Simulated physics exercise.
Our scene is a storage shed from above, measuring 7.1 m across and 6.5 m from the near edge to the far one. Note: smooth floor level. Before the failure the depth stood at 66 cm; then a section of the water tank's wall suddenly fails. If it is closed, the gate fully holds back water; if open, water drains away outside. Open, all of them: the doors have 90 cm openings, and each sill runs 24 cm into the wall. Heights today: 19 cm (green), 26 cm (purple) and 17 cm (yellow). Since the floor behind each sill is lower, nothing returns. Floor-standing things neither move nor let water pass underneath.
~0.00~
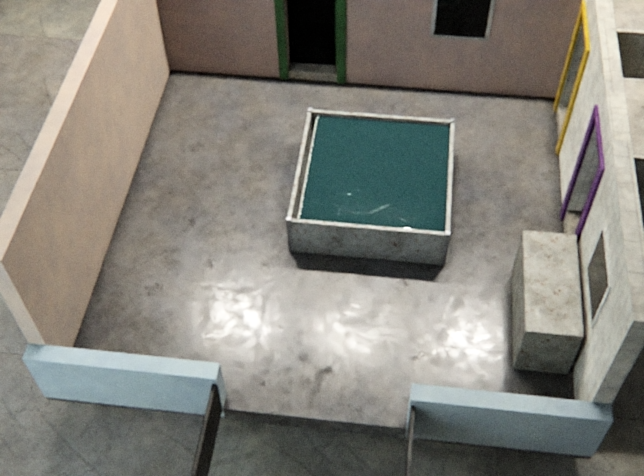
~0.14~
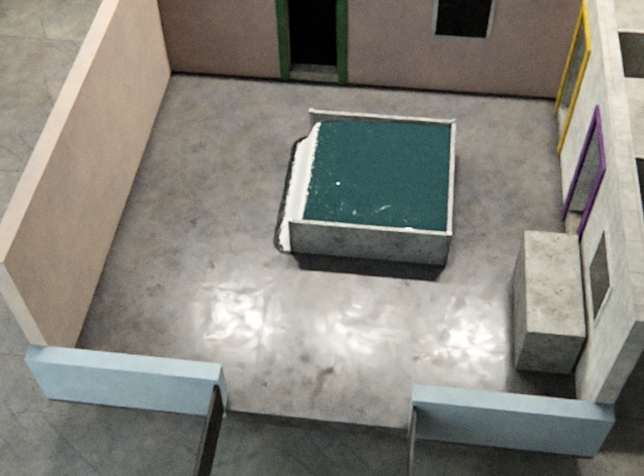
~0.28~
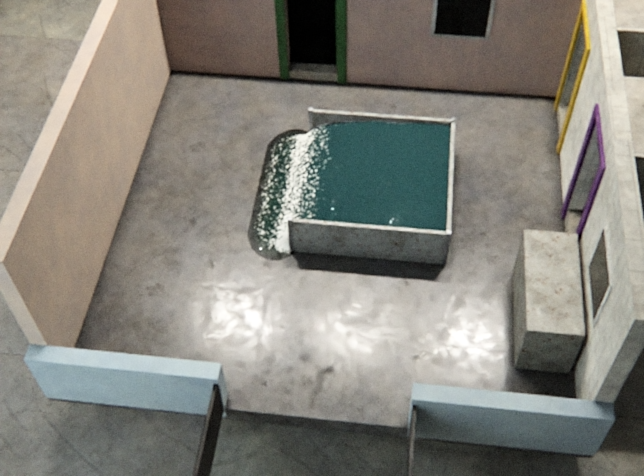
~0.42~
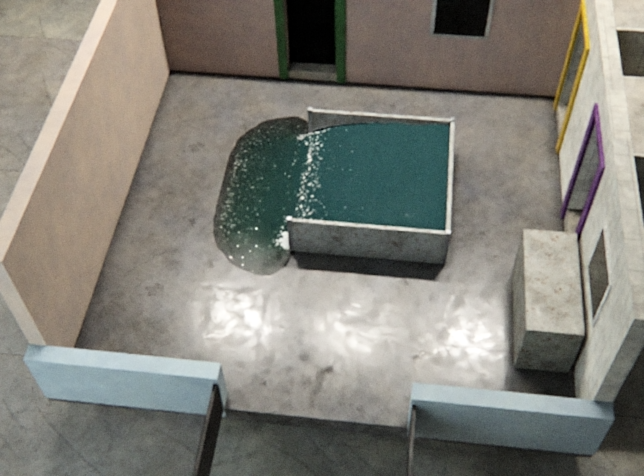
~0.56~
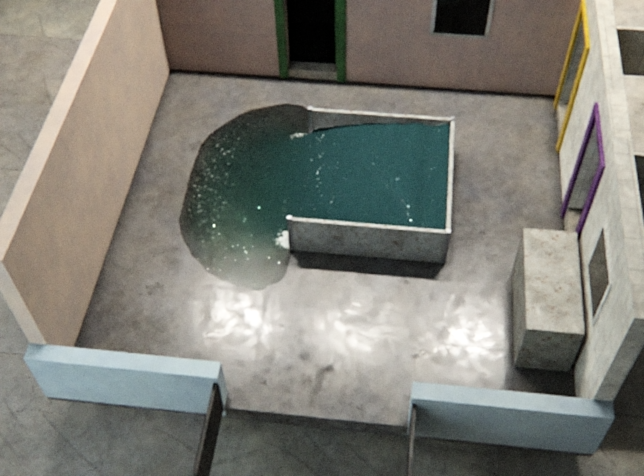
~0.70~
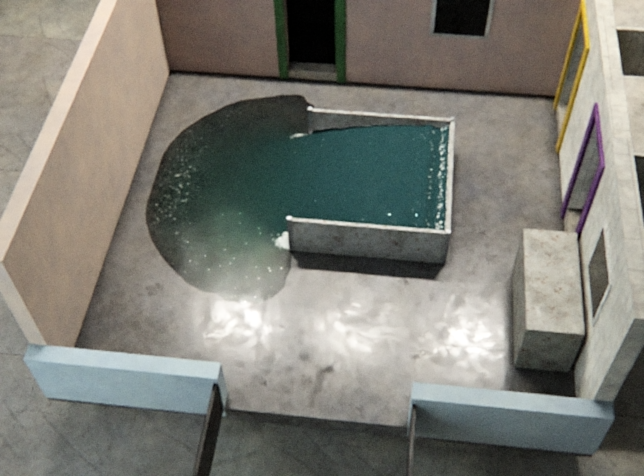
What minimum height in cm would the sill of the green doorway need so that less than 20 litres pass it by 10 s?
6.5 cm.
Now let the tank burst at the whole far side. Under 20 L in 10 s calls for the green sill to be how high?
Close to 29 cm at the least.
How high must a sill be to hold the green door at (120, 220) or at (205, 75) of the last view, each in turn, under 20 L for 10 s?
Roughly 29 cm for the first and 30 cm for the second.
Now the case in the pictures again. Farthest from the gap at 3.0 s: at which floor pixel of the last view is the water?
Pixel close to (65, 376).
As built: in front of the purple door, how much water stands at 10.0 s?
Roughly 13.5 cm deep.
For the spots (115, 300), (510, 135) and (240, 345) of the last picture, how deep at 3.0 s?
That's 18, 0 and 0 cm, in the order given.
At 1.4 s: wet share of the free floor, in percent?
About 35 per cent.
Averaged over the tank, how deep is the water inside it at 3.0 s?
Around 16 centimetres.
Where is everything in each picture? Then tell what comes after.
In the first frame, the water tank at (374, 172) is whole and still, 66 cm deep; the green door at (311, 37) is dry.
In the second frame, the gap is at (304, 185), the front 0.2 m out at (280, 245); the back of the water tank holds 66 cm.
In the third frame, the gap is at (304, 186), the front 0.7 m out at (254, 239); the back of the water tank holds 66 cm.
In the fourth frame, the gap is at (303, 186), the front 1.3 m out at (219, 224); the back of the water tank holds 66 cm.
In the fifth frame, water pours out at (303, 186) and has run 1.9 m, to (194, 181); about 8 cm deep outside, 64 cm at the back.
In the sixth frame, the front is at (151, 212), 2.4 m from the gap at (303, 186); 7.8 m2 of floor is wet, 57 cm left at the back; 1.0 m in a straight line remain to the green door at (311, 36).
After 1.4 s water covers 35 % of the floor, deepest (41 cm) near (145, 177); it has not reached the green door.
After 3.0 s water covers 40 % of the floor, deepest (40 cm) near (69, 364); 4 cm at the green door, 0 litres in over its 19 cm sill.
After 10.0 s water covers 100 % of the floor, deepest (18 cm) near (456, 246); 5 cm at the green door, 0 litres in over its 19 cm sill.
At the green door as built, the water arrived by 1.9 s and peaked near 11 cm at 3.6 s.
Run again over the same 10 s with other heights there, 31 litres in over 5.5 cm, 11 litres over 7.5 cm. The limit of 20 litres is kept from about 6.5 cm up.
